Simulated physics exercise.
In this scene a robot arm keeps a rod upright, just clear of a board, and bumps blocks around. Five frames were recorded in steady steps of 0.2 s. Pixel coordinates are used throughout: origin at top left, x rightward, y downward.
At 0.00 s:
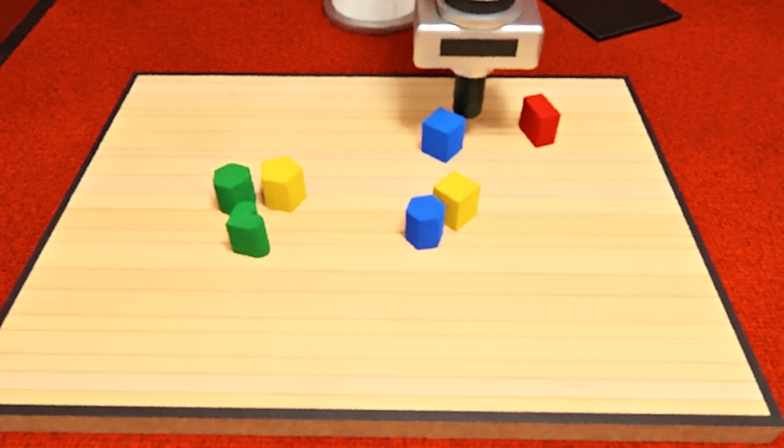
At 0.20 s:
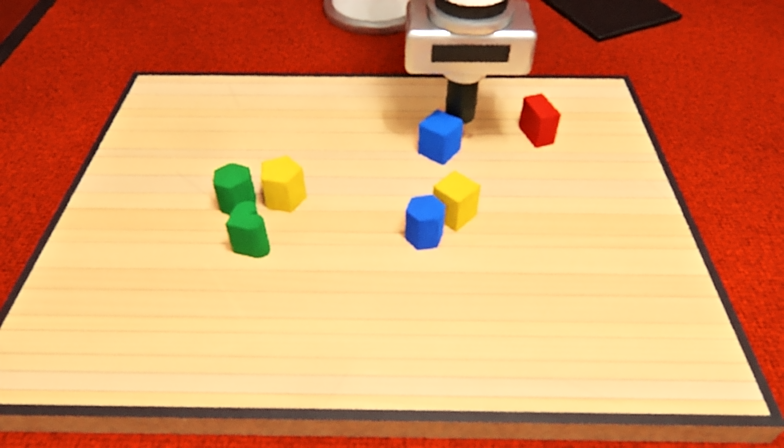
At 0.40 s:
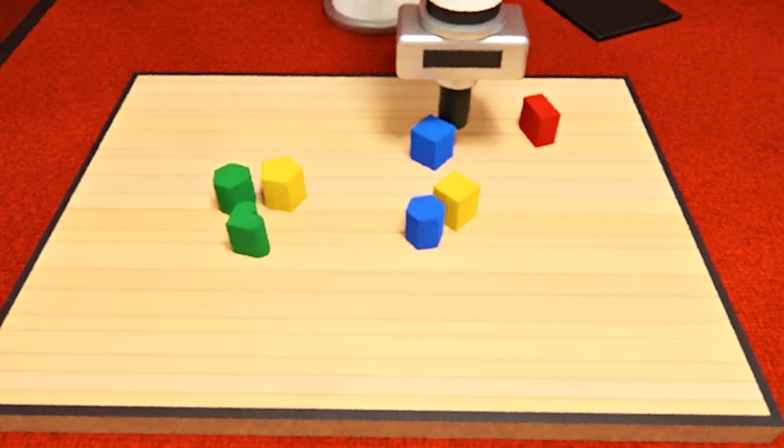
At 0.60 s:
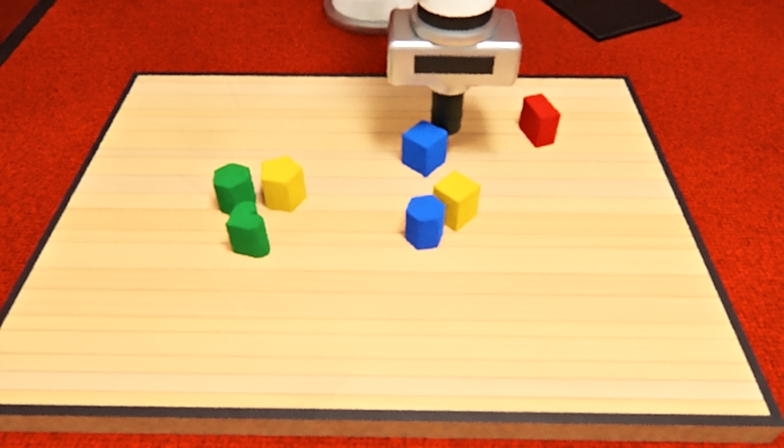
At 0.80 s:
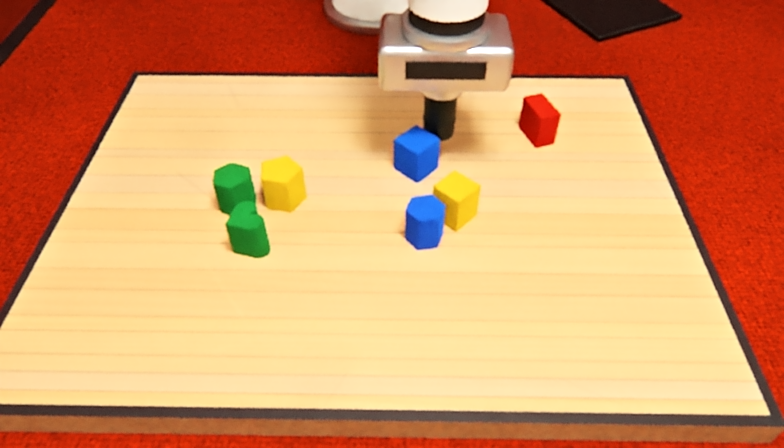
On a wooden board dotted with colored blocks, a robot arm's dark rod pushed the blue cube a short way left and toward the viewer, while the other blocks stayed still.
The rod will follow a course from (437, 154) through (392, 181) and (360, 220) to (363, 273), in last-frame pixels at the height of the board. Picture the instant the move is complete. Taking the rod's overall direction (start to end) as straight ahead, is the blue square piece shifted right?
That would be a yes.
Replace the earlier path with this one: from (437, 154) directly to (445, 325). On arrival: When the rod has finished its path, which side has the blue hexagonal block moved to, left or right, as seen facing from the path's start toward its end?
Its sideways move is to the right.
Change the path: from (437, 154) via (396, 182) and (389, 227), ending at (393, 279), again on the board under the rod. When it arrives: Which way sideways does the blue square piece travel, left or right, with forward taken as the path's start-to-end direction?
It goes toward the right-hand side.
What follows on the original path. One third of the way, rod at (391, 161); blue square piece at (368, 168).
Two thirds of the way, rod at (359, 200); blue square piece at (325, 203), turned 30° clockwise.
At the end, rod at (362, 252); blue square piece at (320, 209), turned 45° clockwise; blue hexagonal block unmoved.
